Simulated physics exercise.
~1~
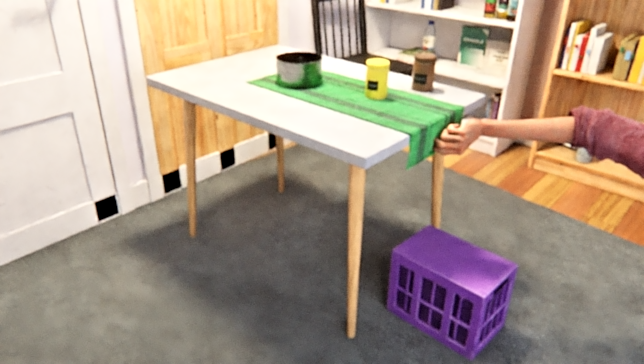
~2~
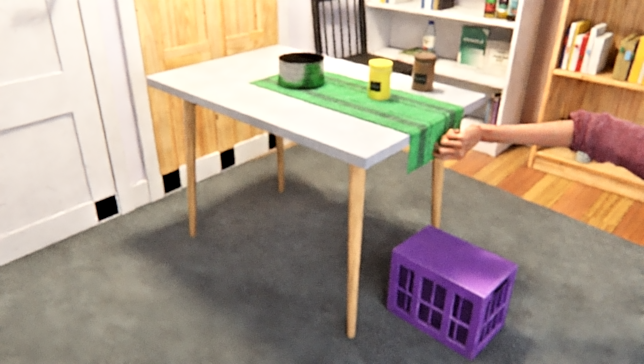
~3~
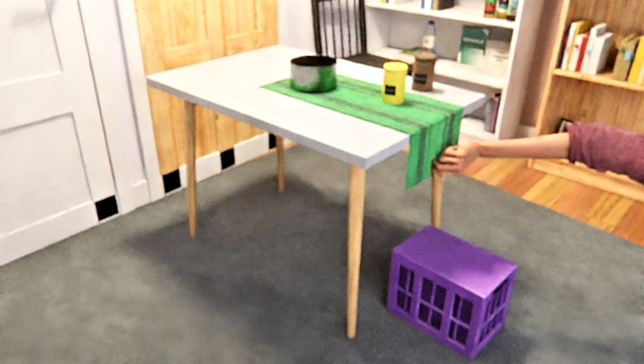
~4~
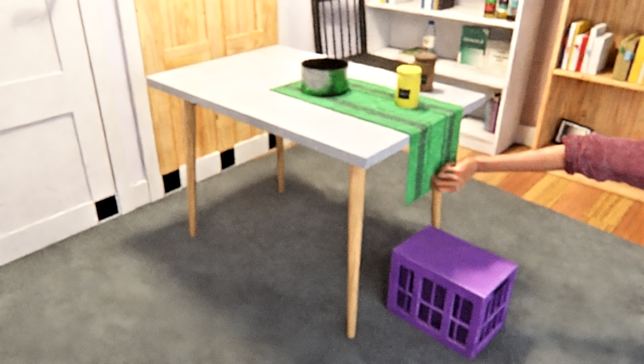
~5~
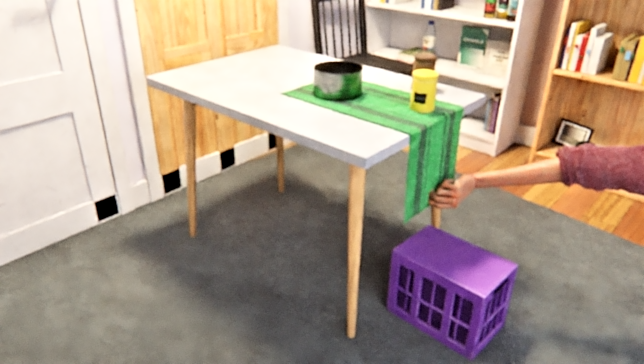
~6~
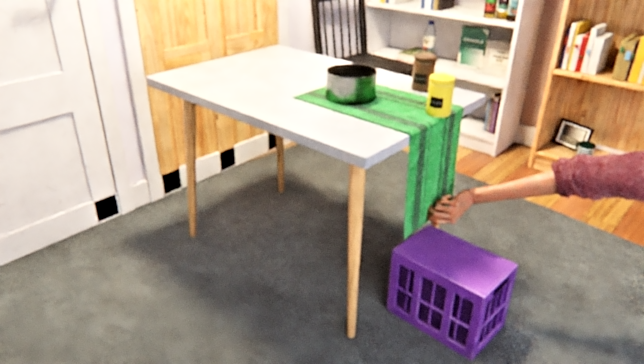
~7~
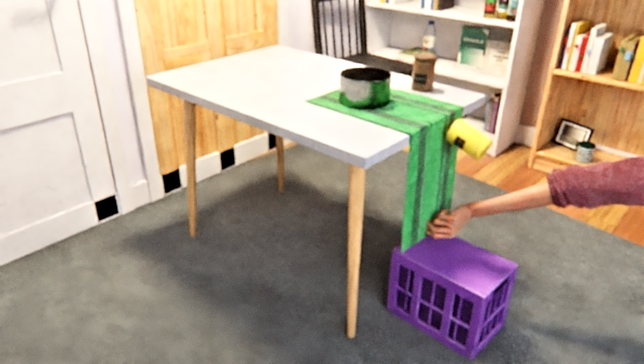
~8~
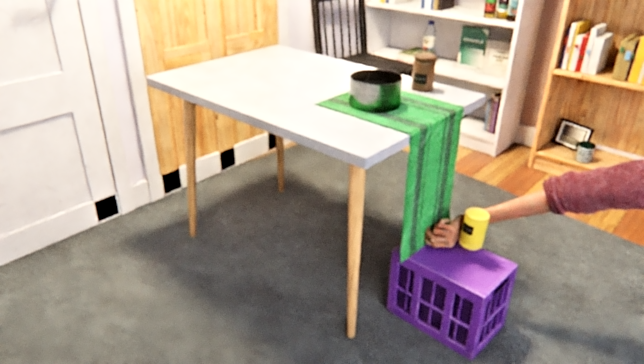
A green tea towel lies across a white table with wooden legs, its end hanging over the right side above a purple crate on the grey floor, seen from slightly above in a room with bookshelves. A dark pot, a yellow jar and a brown jar stand at the table's far right. A hand reaching in from the right draws the hem steadily down, and the pot and yellow jar ride along rightward while the brown jar stays put. The yellow jar tips over the edge and drops to the crate beside the hand. The hem ends at the crate, with the pot and brown jar still on the table.
